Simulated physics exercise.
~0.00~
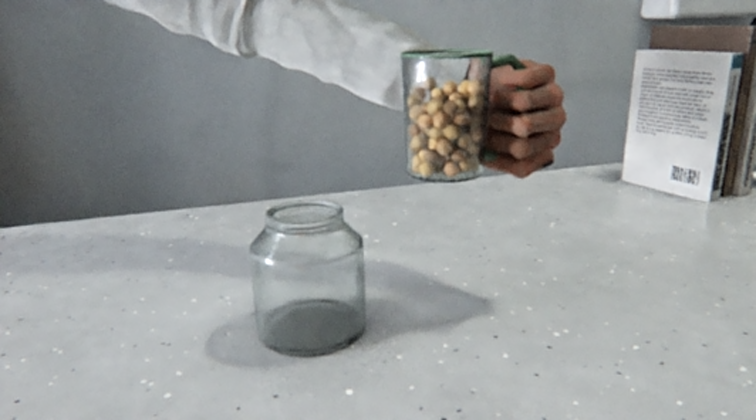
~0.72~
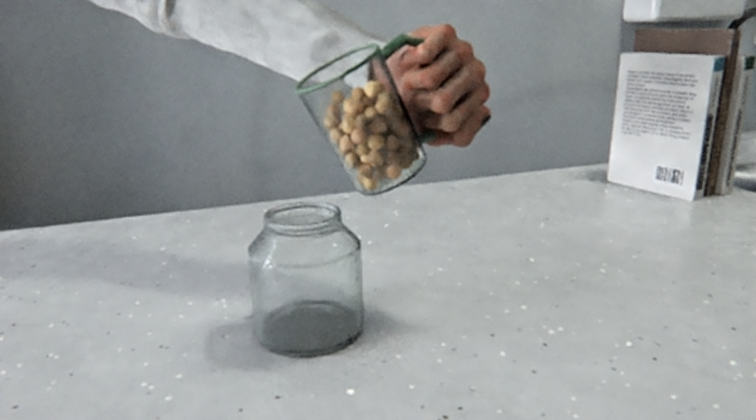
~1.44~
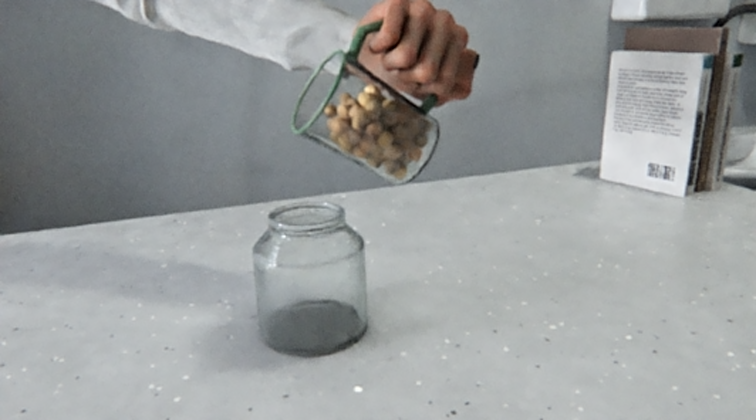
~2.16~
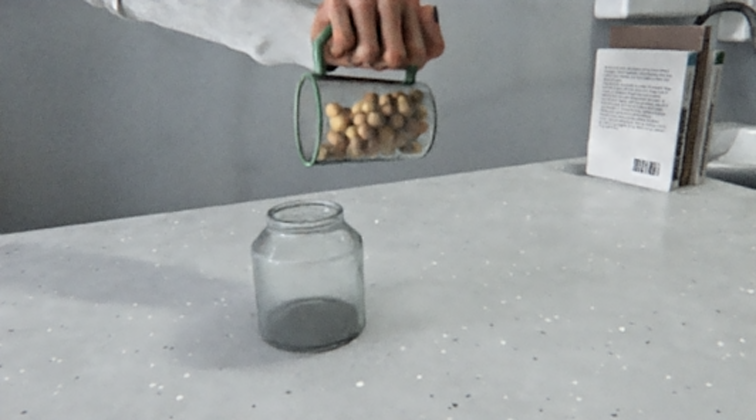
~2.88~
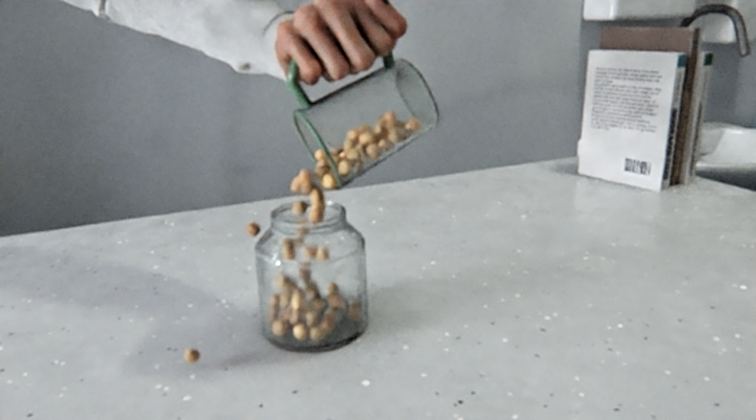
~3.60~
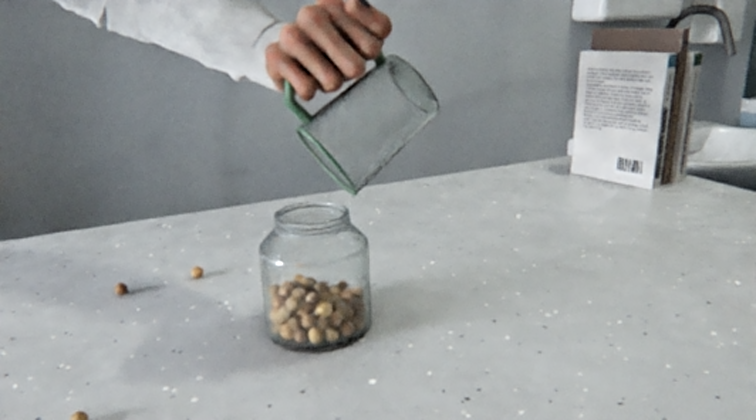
Wooden beads pouring from a hand-tilted glass cup into an open jar, most landing inside while a few scatter on the counter.
